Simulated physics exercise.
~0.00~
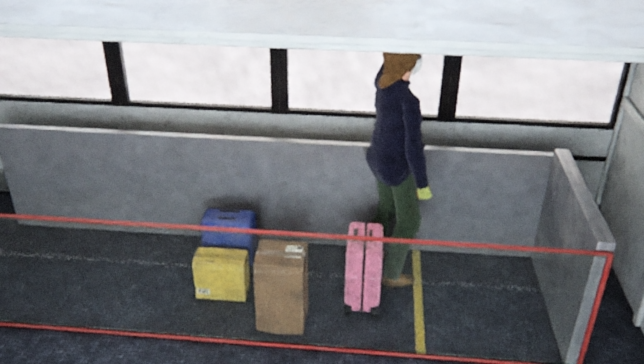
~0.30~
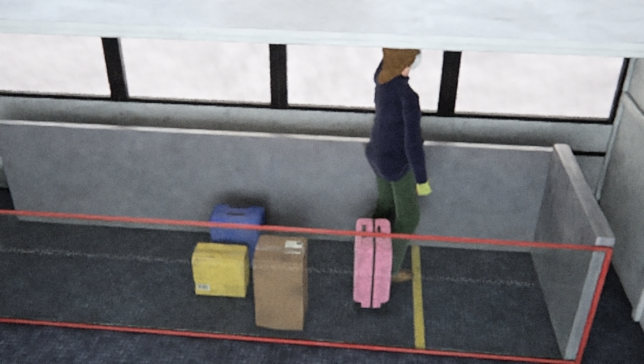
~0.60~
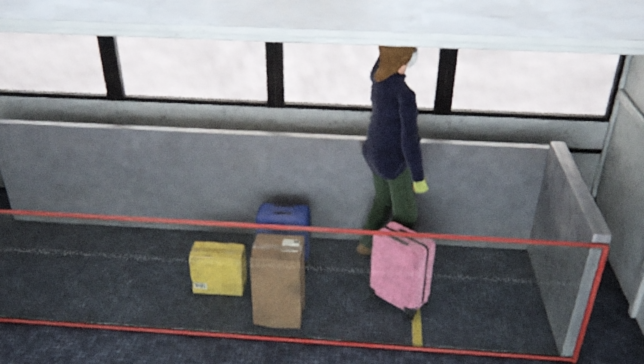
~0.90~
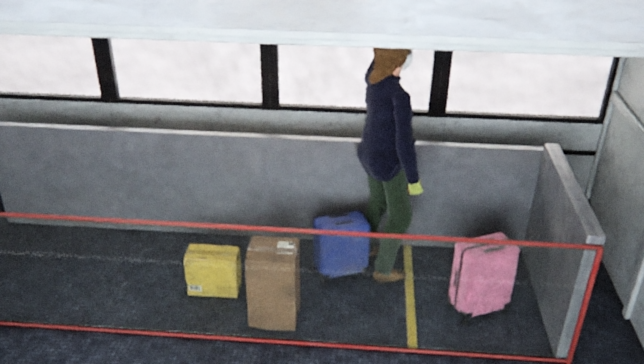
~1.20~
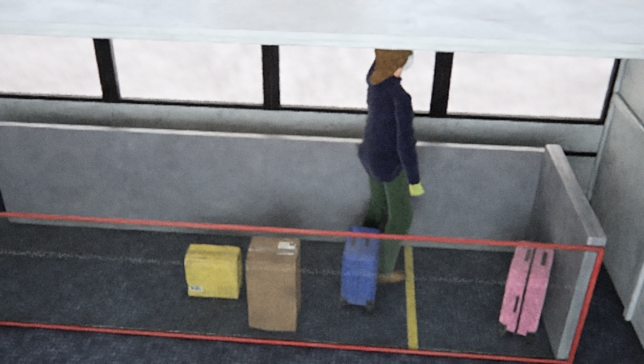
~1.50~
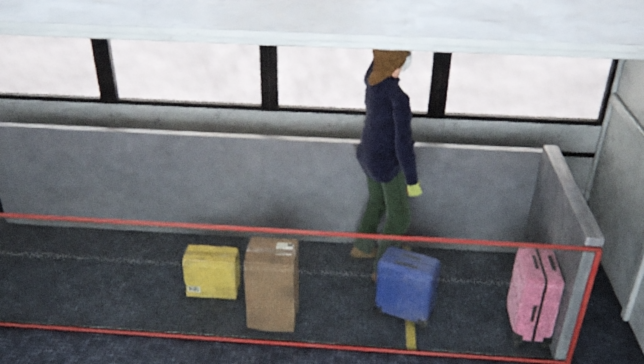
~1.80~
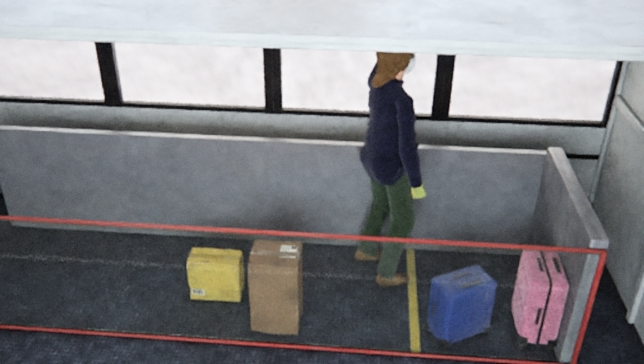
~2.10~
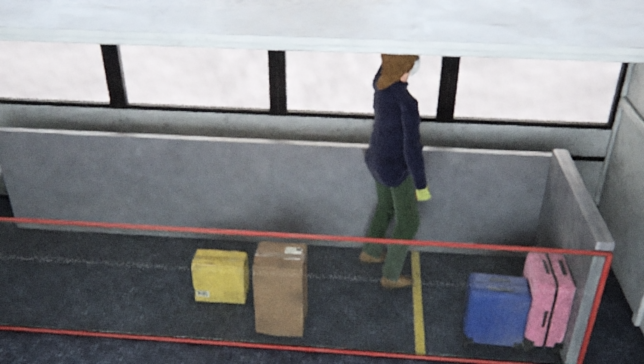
Pink suitcase, then blue case, rolling right past a standing passenger and over a yellow line, ending together beside the end panel.
